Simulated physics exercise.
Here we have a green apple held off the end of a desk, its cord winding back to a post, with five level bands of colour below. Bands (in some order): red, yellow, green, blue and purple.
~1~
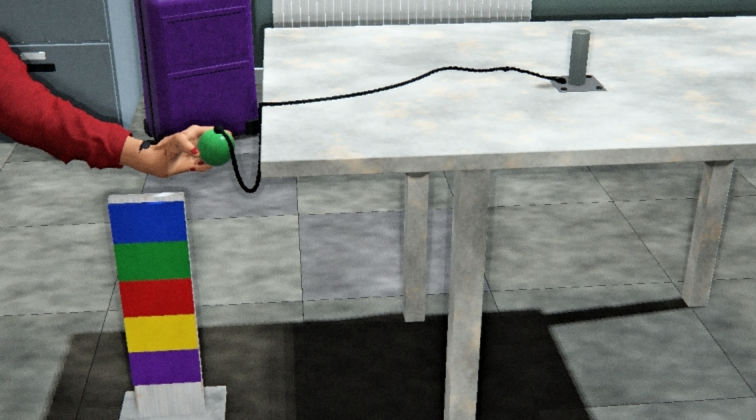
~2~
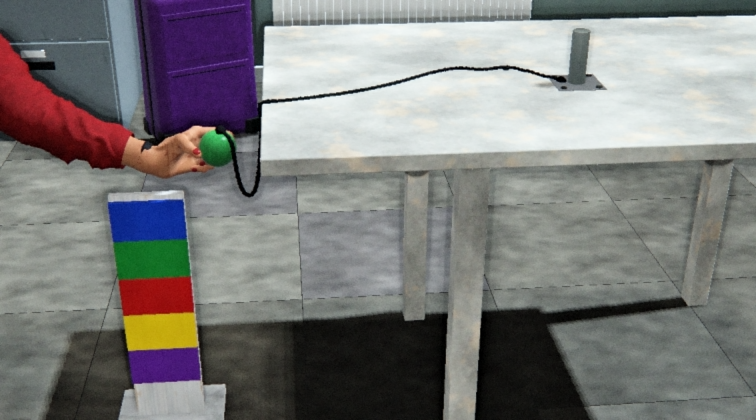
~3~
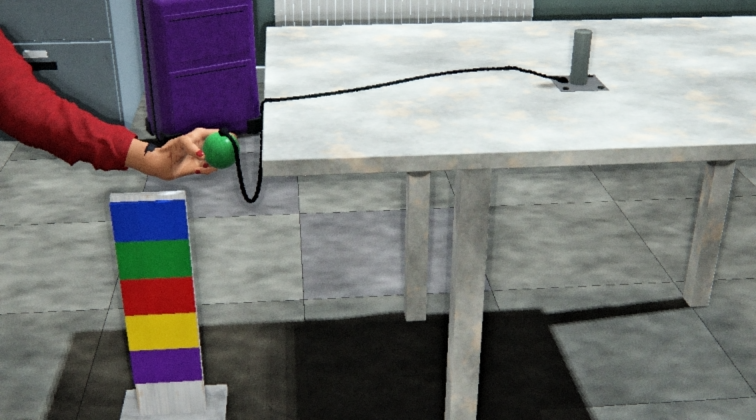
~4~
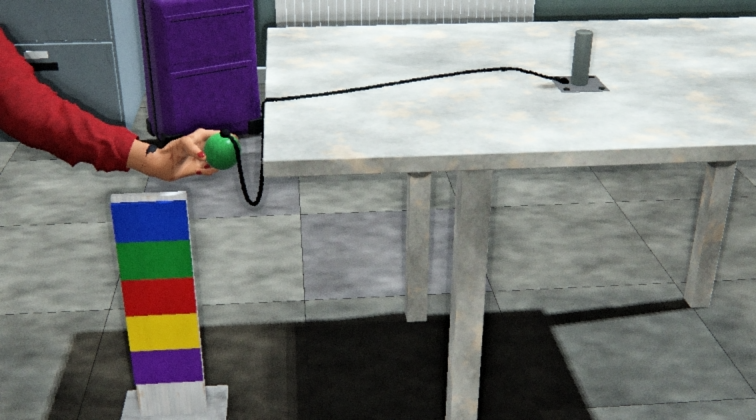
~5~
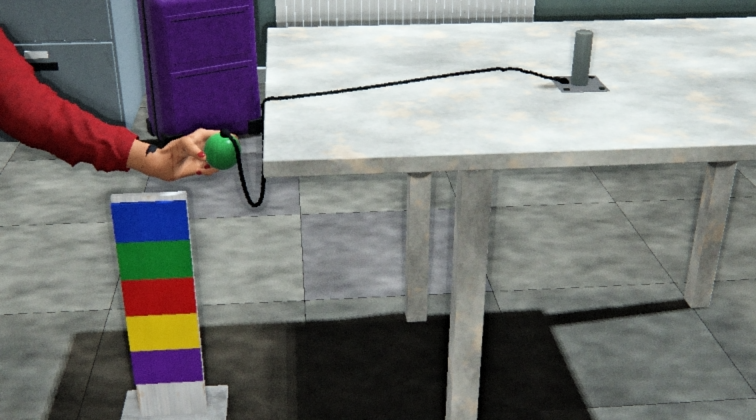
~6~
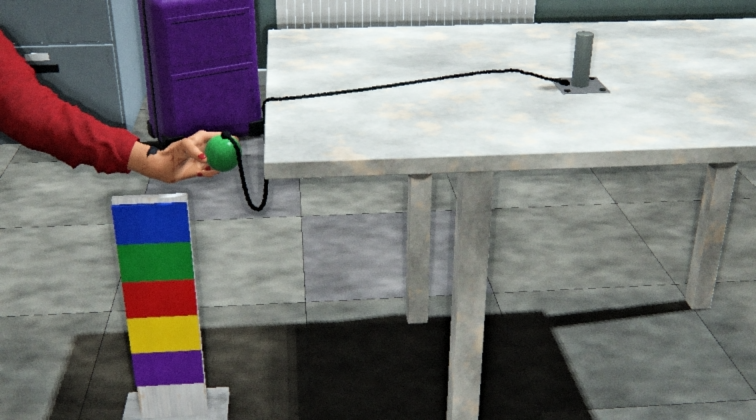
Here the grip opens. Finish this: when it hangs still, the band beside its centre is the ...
When it hangs still, the band beside its centre is the yellow one.
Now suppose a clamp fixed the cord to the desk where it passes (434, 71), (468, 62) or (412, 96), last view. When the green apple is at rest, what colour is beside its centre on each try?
Result per try, in sequence: Red / red / green.
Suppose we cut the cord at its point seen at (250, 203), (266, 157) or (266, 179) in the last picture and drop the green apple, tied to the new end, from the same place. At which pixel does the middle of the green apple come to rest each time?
In that order: (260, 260), (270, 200) and (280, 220).
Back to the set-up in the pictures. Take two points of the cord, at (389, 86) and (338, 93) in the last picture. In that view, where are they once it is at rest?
The first finishes about (359, 87) and the second about (304, 88).
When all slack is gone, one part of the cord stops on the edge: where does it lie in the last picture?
The one at (298, 98).
Soon after, apple near (320, 316); level with yellow.
Then, apple near (253, 319); level with yellow.
At rest, apple near (283, 317); level with yellow. Its middle rests at the yellow band.
